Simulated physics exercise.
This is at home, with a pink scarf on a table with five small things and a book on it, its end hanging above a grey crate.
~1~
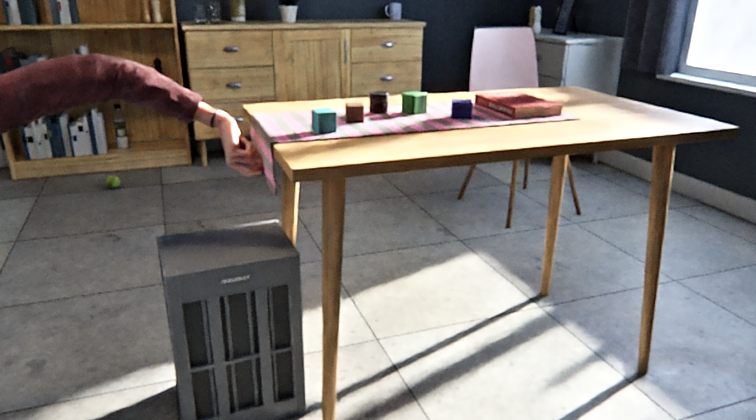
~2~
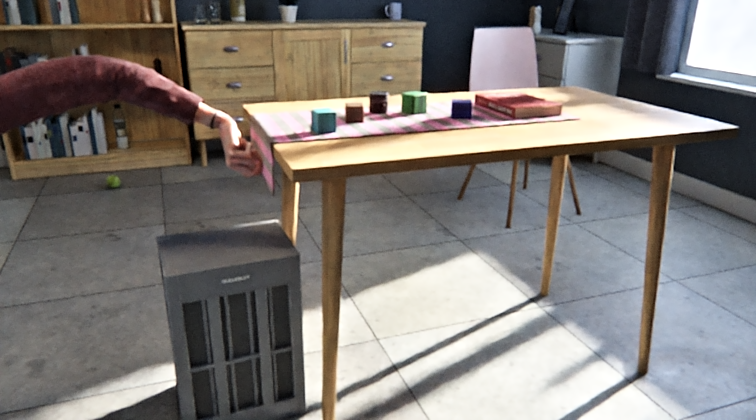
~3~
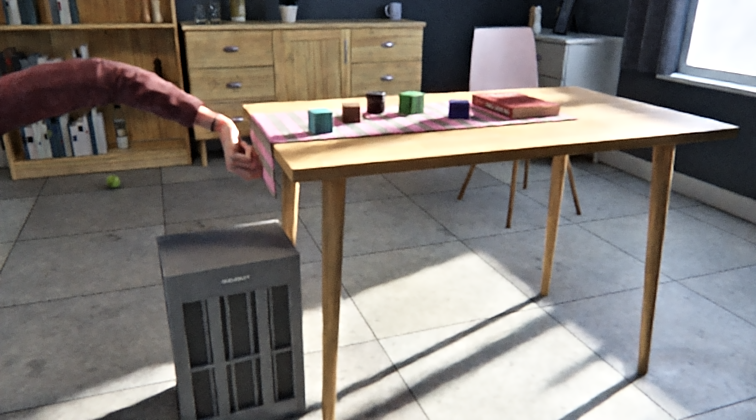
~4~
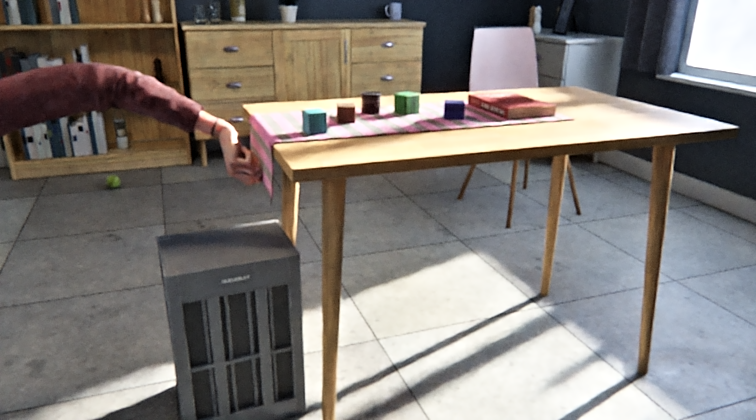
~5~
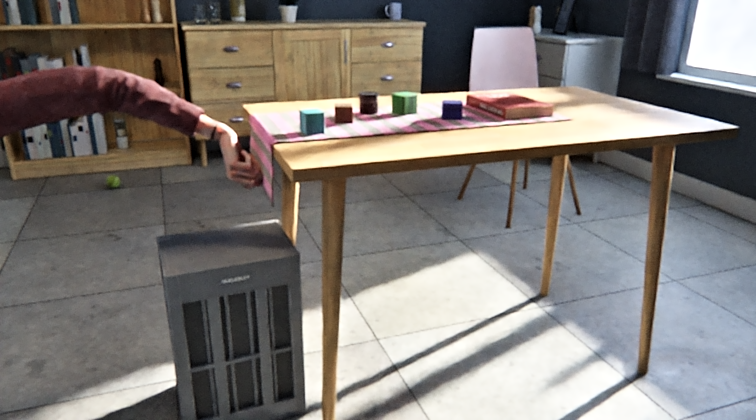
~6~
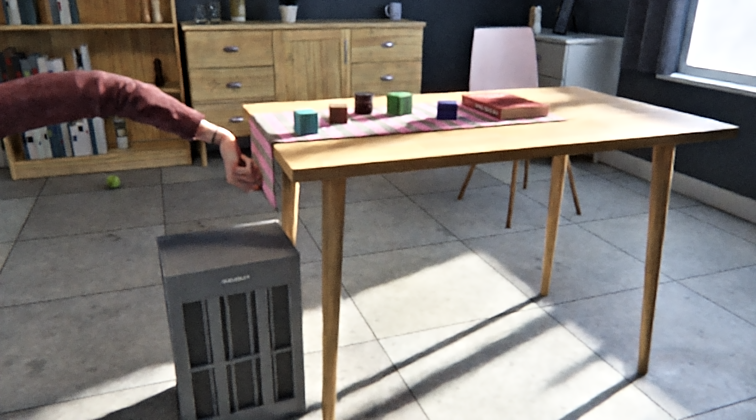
Pink scarf sliding slowly left over a table edge as a hand pulls its end down, carrying small blocks and a book.
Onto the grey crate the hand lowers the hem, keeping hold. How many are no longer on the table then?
What comes down is a single thing.
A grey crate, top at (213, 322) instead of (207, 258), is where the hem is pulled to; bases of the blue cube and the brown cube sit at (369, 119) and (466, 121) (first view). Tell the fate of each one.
The blue cube? Lost. The brown cube? Safe.
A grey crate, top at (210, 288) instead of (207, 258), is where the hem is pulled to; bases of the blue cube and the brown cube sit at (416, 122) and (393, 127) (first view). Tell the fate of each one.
The blue cube remains up, the brown cube keeps its place on top.
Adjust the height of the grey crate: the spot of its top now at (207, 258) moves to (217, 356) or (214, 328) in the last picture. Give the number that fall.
Totals 4, 3.
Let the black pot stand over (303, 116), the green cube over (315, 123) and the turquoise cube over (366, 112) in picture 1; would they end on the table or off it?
Each in turn: The black pot goes down, the green cube goes down, the turquoise cube stays aloft.
Soon after, hem near (264, 222); all still up.
After that, hem on the crate; turquoise cube gone.
In the end, hem on the crate; turquoise cube gone. It carries off one.
